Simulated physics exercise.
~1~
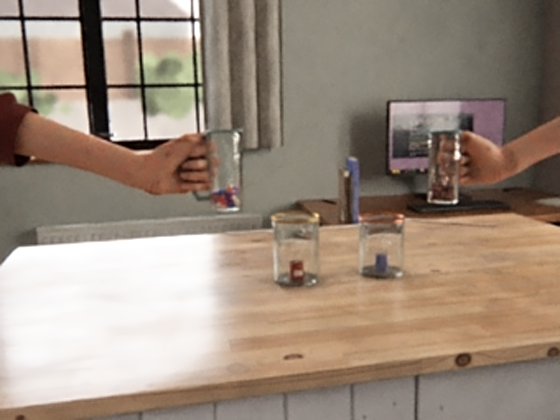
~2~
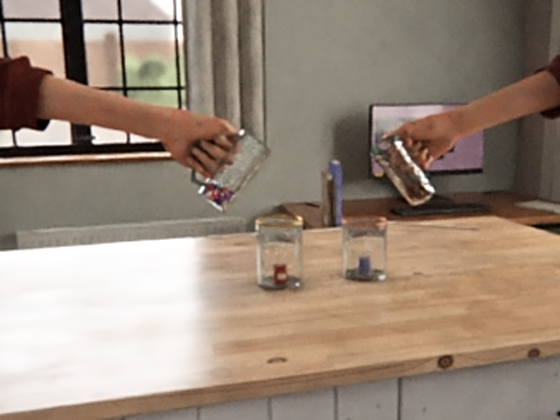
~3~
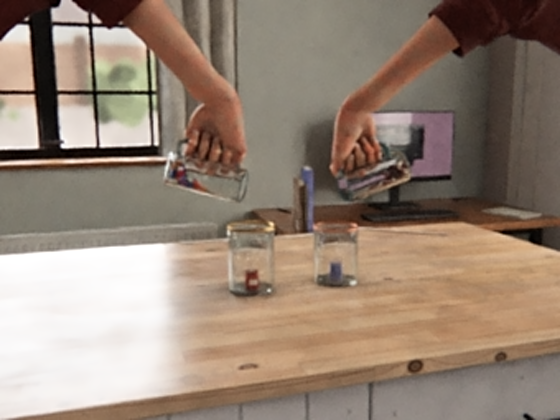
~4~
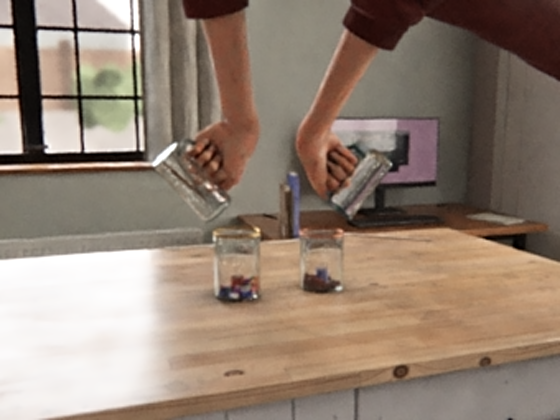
Two hands in dark red sleeves hold clear glass cups of small, mixed-colour pieces above a wooden table, seen from the front in a room with a window at left and a monitor behind at right. Below stand two clear jars, the left holding a small red object and the right a small blue one. As the view pans slightly right, the hands bring the cups inward and tilt them onto their sides. They then tip the cups further, emptying them. The pieces lie low in both jars, with each object still showing.
